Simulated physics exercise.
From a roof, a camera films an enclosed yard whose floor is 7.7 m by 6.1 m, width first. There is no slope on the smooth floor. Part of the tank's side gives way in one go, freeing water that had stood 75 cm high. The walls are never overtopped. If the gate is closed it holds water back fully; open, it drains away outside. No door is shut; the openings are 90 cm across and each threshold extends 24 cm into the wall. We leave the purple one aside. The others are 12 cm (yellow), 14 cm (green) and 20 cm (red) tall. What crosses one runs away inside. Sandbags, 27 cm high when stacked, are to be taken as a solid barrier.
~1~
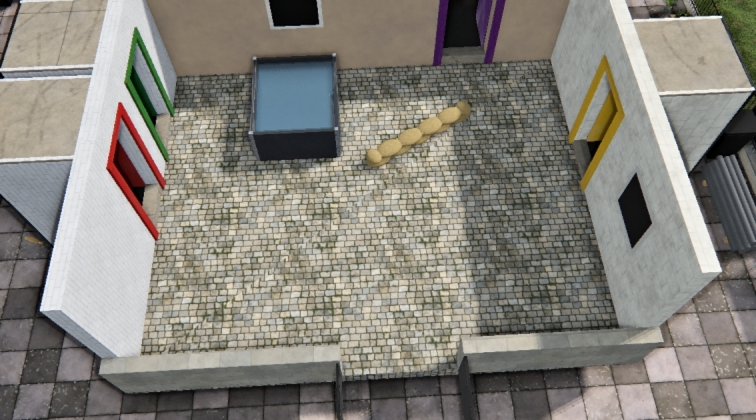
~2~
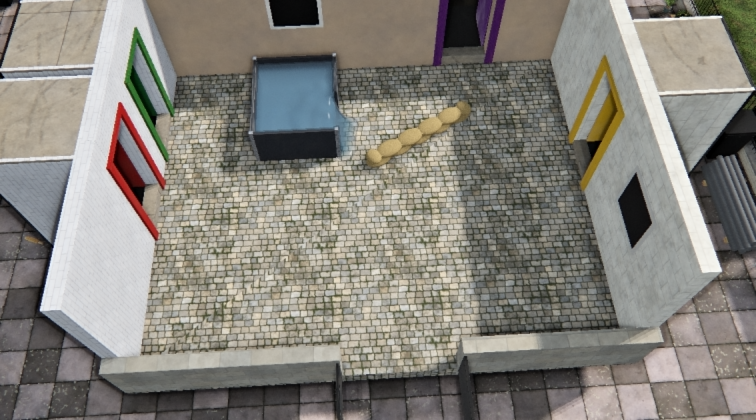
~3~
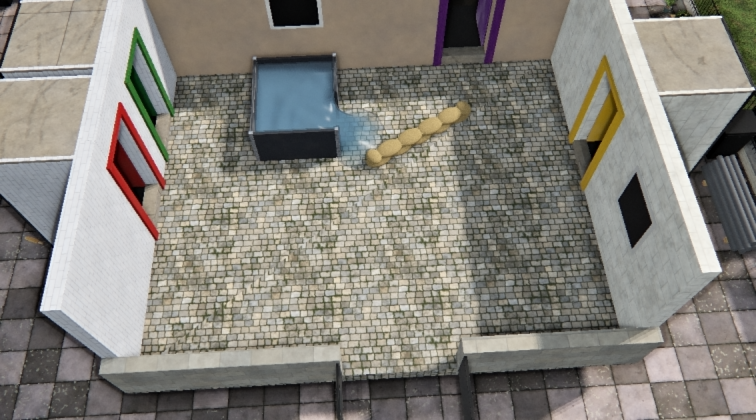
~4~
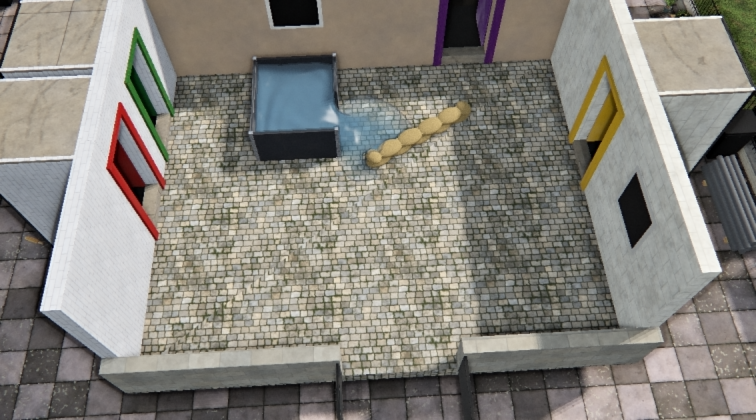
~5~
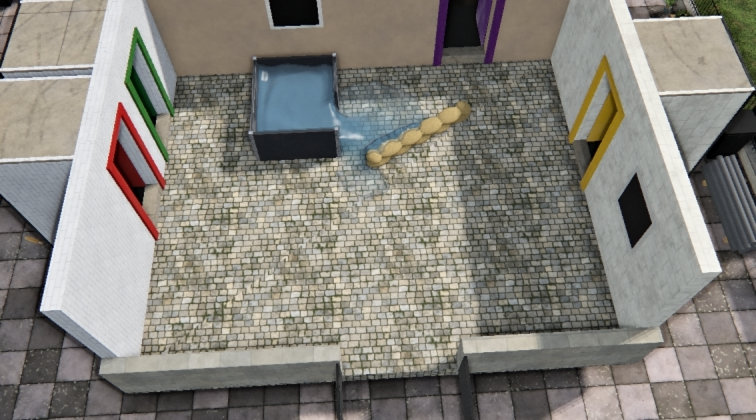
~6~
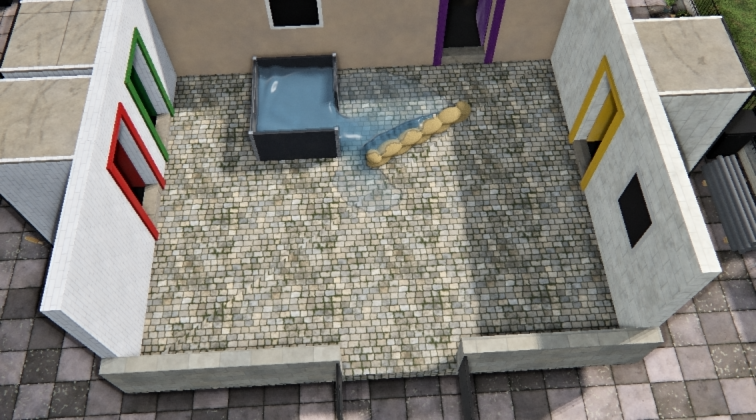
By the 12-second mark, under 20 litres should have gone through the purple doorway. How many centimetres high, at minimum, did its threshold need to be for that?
It needed to be about 24 cm high.
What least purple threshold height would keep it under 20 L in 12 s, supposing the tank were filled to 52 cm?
The step needs to be some 16 cm.
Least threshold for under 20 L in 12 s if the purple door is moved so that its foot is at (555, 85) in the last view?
It needs about 27 cm.
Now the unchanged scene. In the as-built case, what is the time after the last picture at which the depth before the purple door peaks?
Some 1.0 s, more or less.
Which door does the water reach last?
I'd say the red door.
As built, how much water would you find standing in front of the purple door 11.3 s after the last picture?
A ruler would read roughly 5.0 cm.
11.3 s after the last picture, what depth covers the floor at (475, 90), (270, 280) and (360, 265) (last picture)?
I'd read roughly 4, 3 and 3 cm there.
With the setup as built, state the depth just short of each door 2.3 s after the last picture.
Centimetres: Yellow = 4, green = 0, red = 0, purple = 22.
Then, 0.7 s after the last picture water covers 20 % of the floor, deepest (44 cm) near (377, 152); 30 cm at the purple door, 0 litres in over its 22 cm threshold.
Then, 2.3 s after the last picture water covers 30 % of the floor, deepest (32 cm) near (547, 71); 22 cm at the purple door, 31 litres in over its 22 cm threshold.
Then, 11.3 s after the last picture water covers 90 % of the floor, deepest (7 cm) near (139, 372); 5 cm at the purple door, 33 litres in over its 22 cm threshold.
At the purple door as built, the water peaked near 32 cm, 0.9 s after the last picture.
With a threshold of 22 cm, 33 litres would have come in within the 12 s; with 29.5 cm, 4 litres. So under 20 litres takes about 24 cm.
